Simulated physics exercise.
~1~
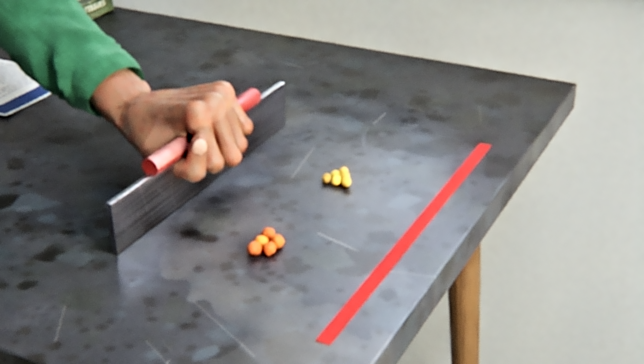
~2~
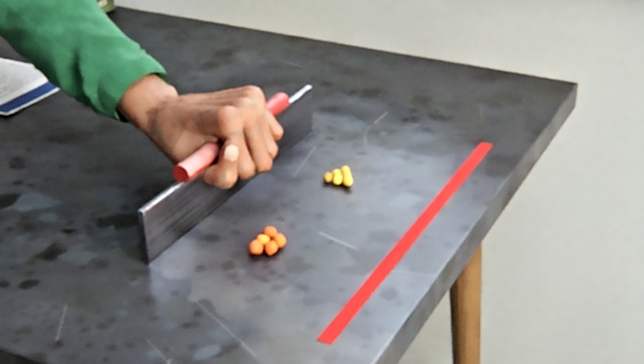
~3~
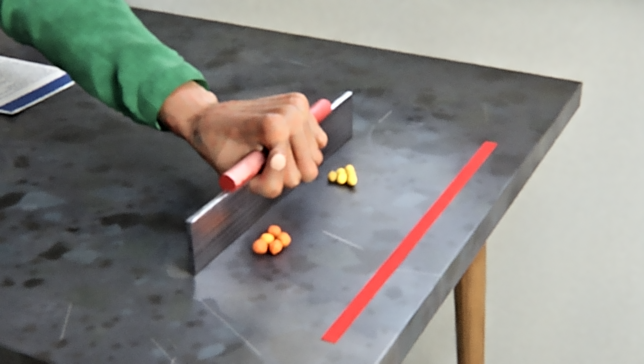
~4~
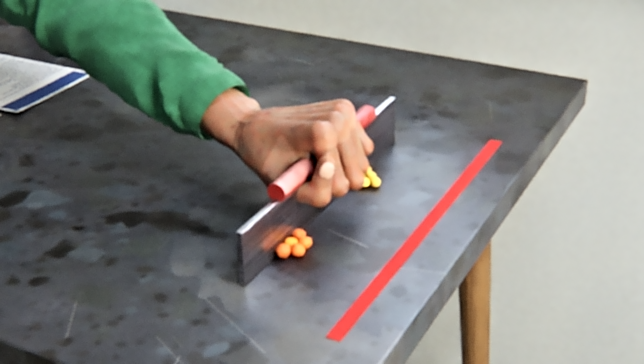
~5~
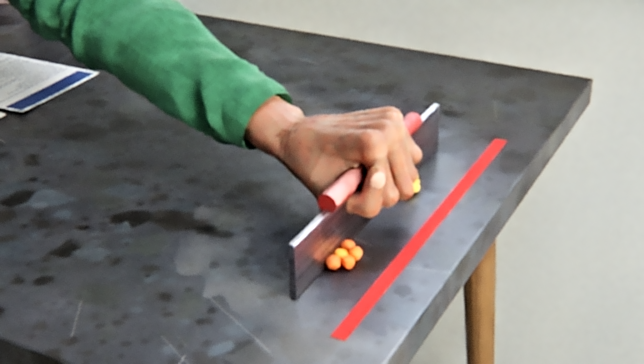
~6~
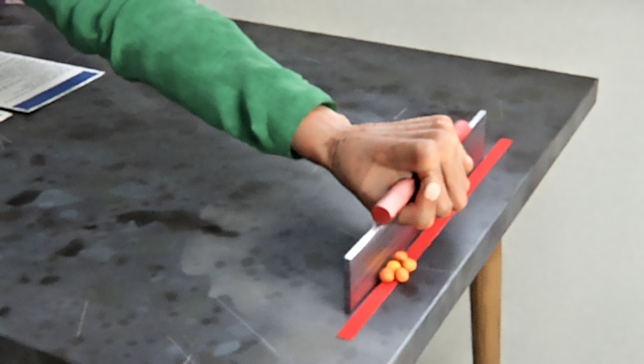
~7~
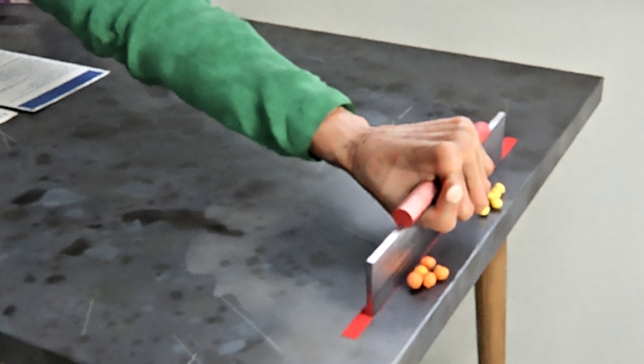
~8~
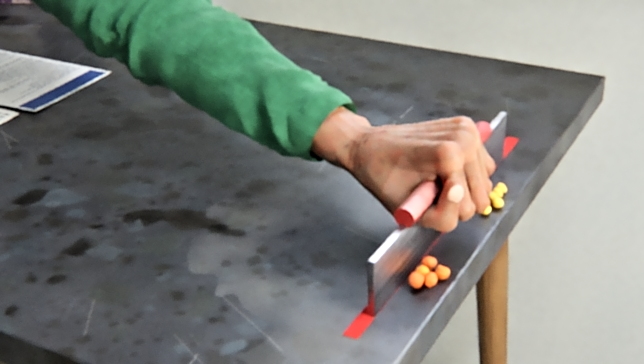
A hand in a green sleeve slid a flat metal scraper rightward across a dark table, pushing small heaps of orange and yellow pieces past a strip of red tape, then stopped at the tape with both heaps still on the table near its edge.
